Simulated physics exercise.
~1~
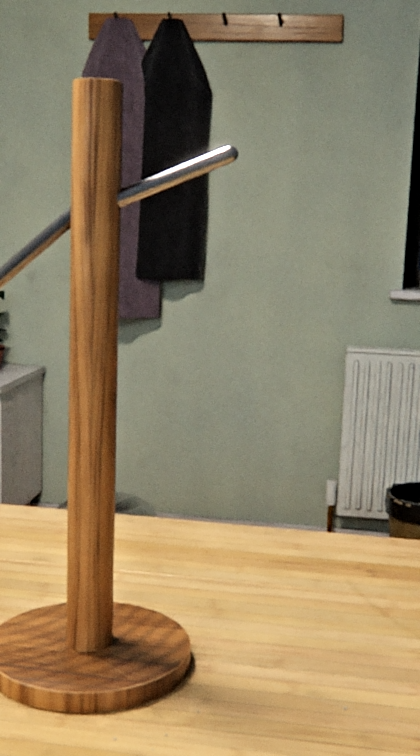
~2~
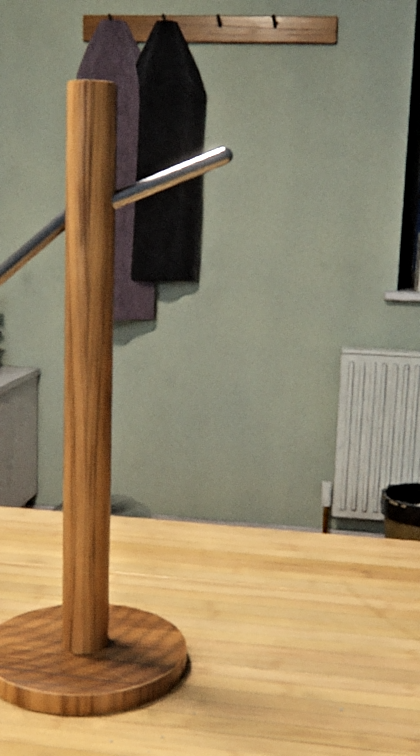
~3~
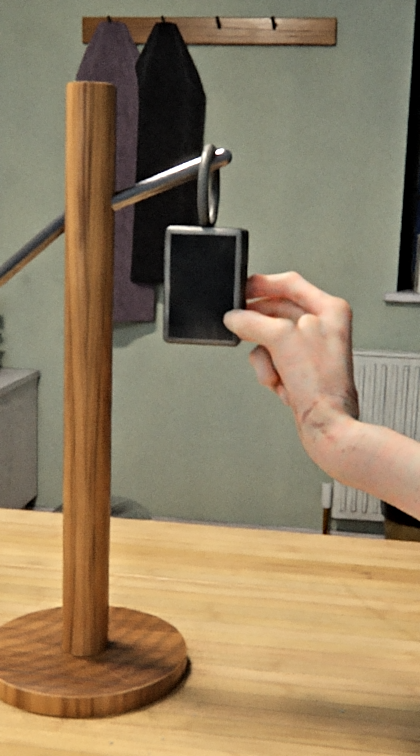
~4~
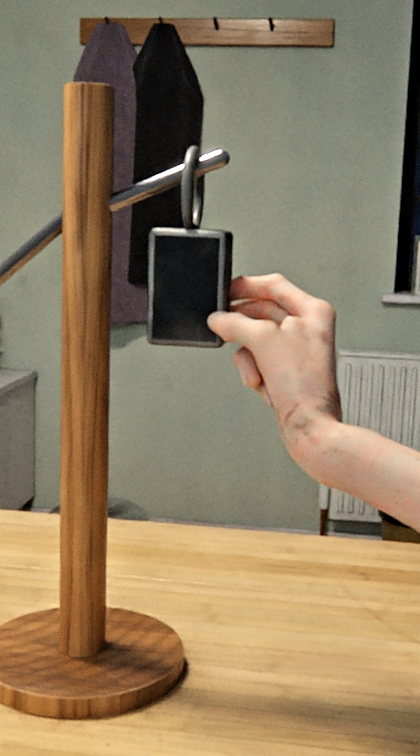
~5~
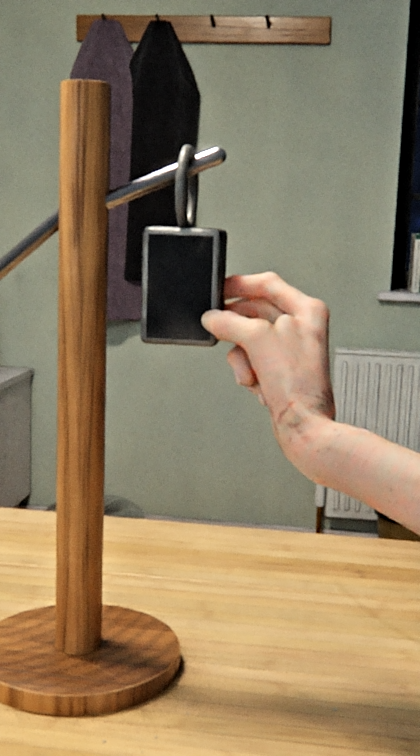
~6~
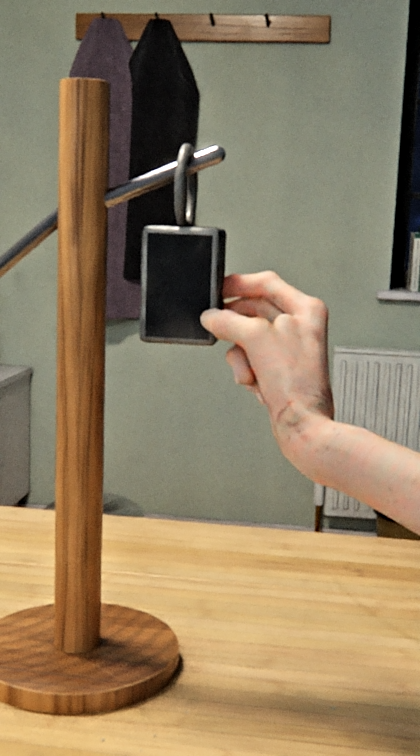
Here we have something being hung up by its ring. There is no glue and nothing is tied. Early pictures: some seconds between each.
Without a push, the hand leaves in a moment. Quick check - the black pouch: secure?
I predict it will stay suspended when let go.
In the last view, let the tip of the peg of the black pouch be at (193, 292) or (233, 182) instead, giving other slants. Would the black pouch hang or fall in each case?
Log, two runs: Gives way / is held fast.
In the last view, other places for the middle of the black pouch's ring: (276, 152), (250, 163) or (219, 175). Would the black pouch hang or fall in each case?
First it ends up below, next it ends up below, and last it ends up below.
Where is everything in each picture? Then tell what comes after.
In the first picture, peg stand (95, 386).
In the second picture, peg stand (90, 388).
In the third picture, still on the way; black pouch (208, 245); peg stand (89, 390).
In the fourth picture, still on the way; black pouch (192, 246); peg stand (87, 391).
In the fifth picture, still on the way; black pouch (185, 245); peg stand (83, 388).
In the sixth picture, in place, still held; black pouch (185, 244); peg stand (82, 387).
Then, 0.10 s after the last picture, black pouch tipped 9° from how it was near (176, 253).
Then, 0.18 s after the last picture, black pouch tipped 19° from how it was near (151, 266).
At rest, the black pouch stays on its peg, near (147, 266).
